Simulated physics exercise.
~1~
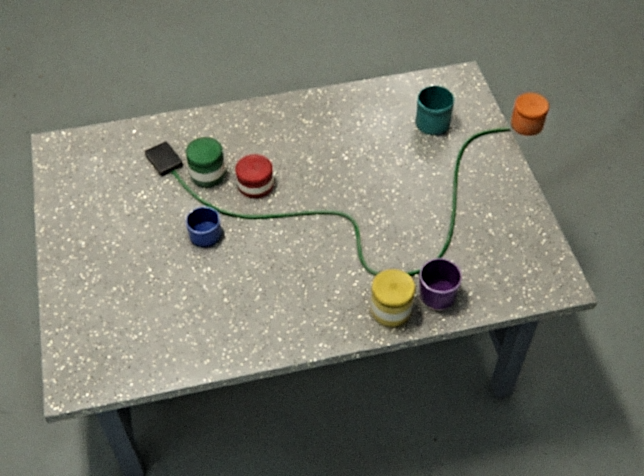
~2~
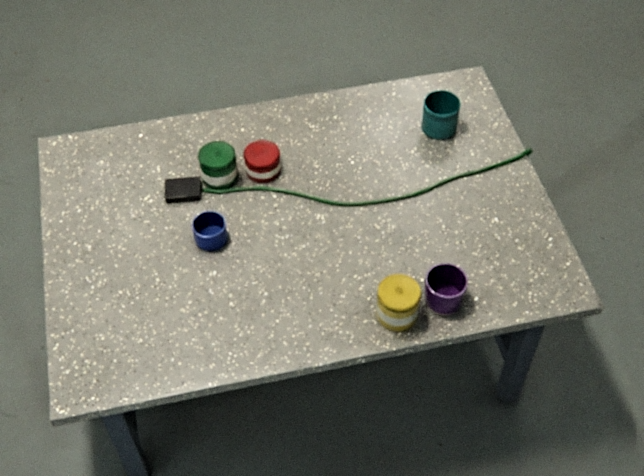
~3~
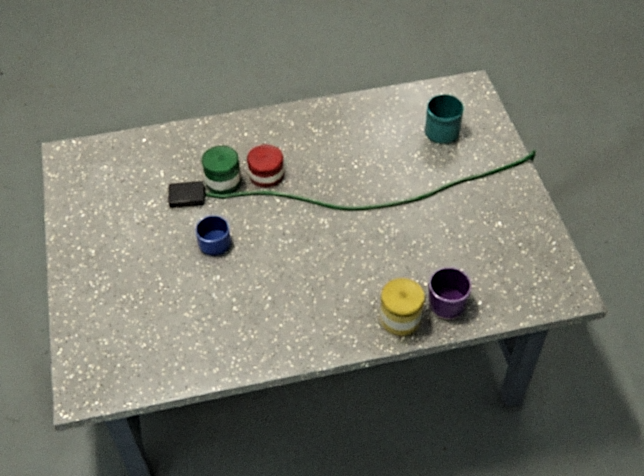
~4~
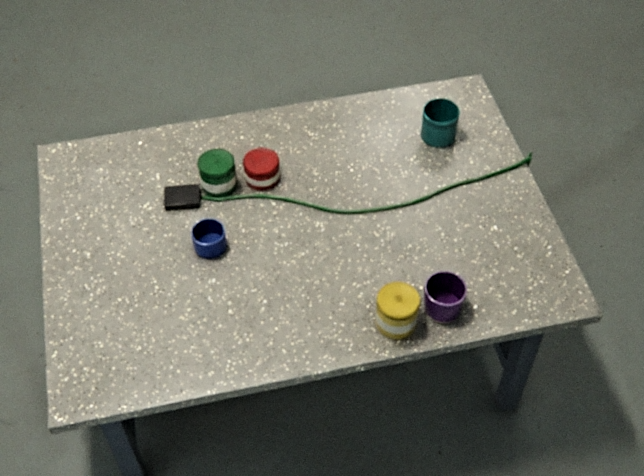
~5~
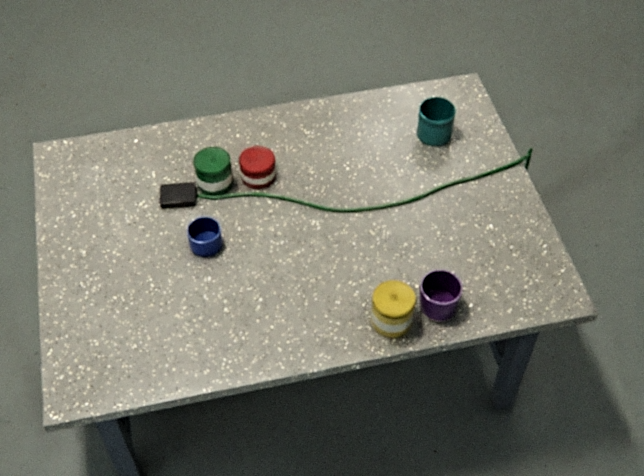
The orange speaker dropped out of sight off the table's right edge, pulling its green cable almost straight and dragging the black phone a little right and down; the red canister shifted slightly, and everything then rested with the cable hanging over the edge.
